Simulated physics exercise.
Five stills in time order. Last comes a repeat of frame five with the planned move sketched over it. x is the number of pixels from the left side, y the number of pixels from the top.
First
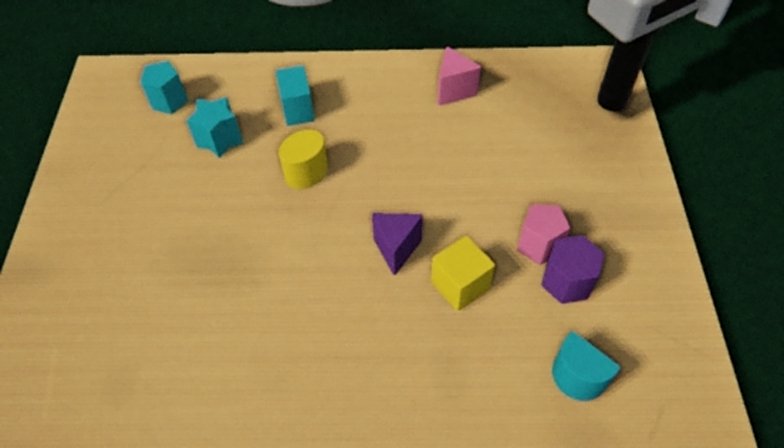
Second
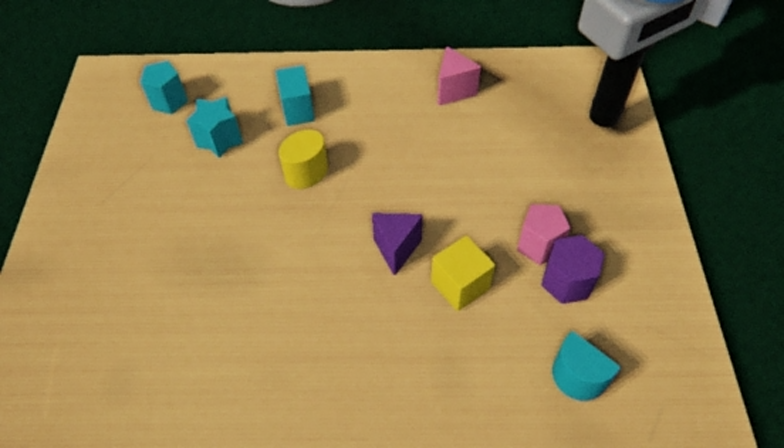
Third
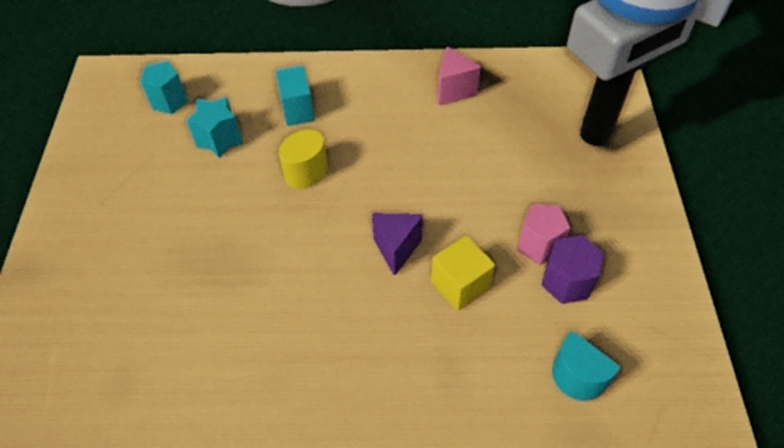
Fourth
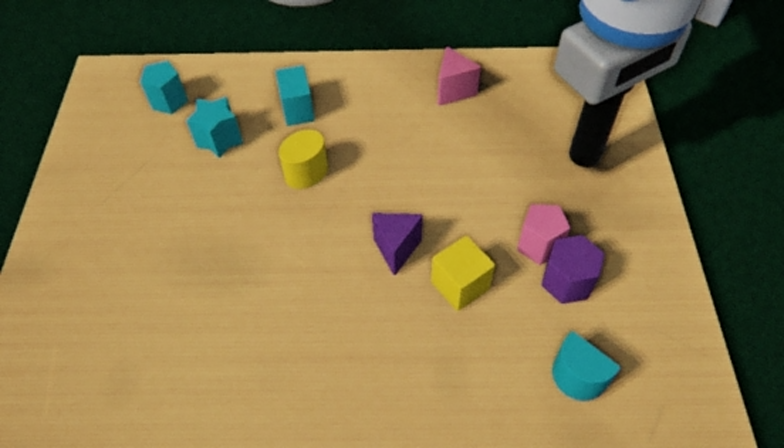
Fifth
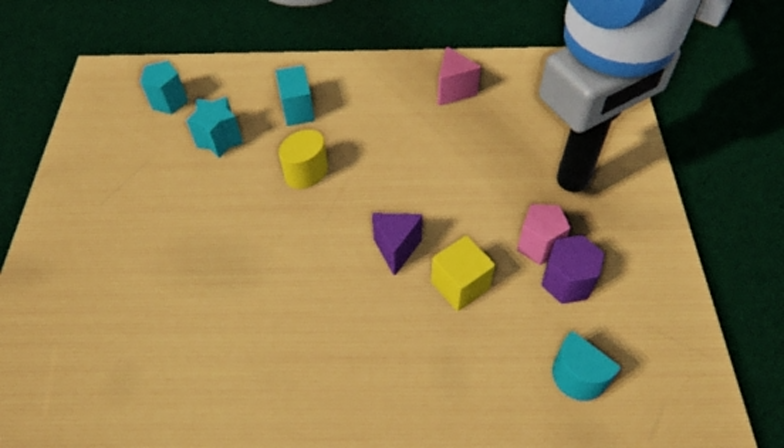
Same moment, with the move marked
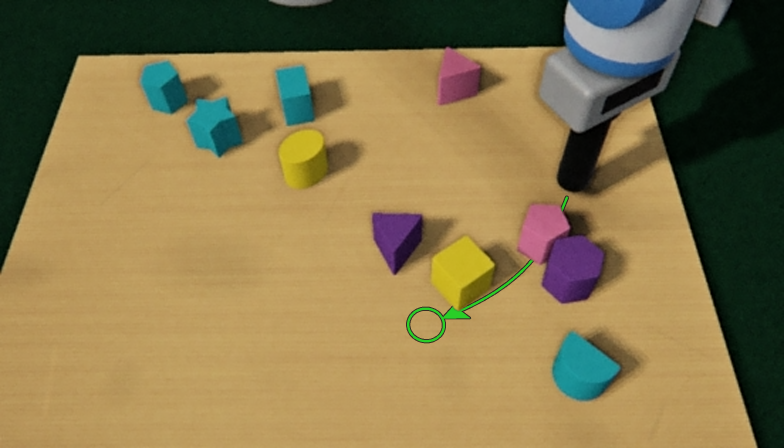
Robot arm with a black rod moving down and slightly left over a wooden board of coloured blocks, which stay still.
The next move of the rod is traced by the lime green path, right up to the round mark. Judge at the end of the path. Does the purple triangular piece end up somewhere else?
Final answer: No.
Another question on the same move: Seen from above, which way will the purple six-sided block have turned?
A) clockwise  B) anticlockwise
B (anticlockwise)
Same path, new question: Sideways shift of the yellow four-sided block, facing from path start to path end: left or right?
It moves over to the right.
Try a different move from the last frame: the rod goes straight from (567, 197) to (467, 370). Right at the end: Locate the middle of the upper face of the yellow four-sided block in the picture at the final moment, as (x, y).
It comes to (438, 275).
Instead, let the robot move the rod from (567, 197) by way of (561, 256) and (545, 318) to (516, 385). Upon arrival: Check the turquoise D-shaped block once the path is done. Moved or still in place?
The turquoise D-shaped block is moved.
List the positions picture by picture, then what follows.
The first frame shows rod's lower end (612, 102); purple triangular piece (396, 226); yellow four-sided block (464, 261); pink five-sided block (546, 220); purple six-sided block (577, 257).
The second frame shows rod (604, 117); blocks still.
The third frame shows rod (595, 136); blocks still.
The fourth frame shows rod (585, 157); blocks still.
The fifth frame shows rod (572, 181); purple triangular piece (396, 226); yellow four-sided block (464, 261); pink five-sided block (546, 220); purple six-sided block (577, 257).
Drawn move, from (567, 197) by way of (541, 249) and (493, 294) to (426, 325).
On the path given first. One third of the way, rod (545, 234); pink five-sided block (520, 247), turned 25° clockwise; purple six-sided block (575, 265), turned 25° anticlockwise.
Two thirds of the way, rod (496, 279); yellow four-sided block (427, 277), turned 65° clockwise; pink five-sided block (472, 296), turned 40° clockwise; purple six-sided block (575, 265), turned 25° anticlockwise.
At the end, rod (427, 311); purple triangular piece still; yellow four-sided block (398, 275), turned 95° clockwise; pink five-sided block (426, 341), turned 10° anticlockwise; purple six-sided block (575, 265), turned 25° anticlockwise.
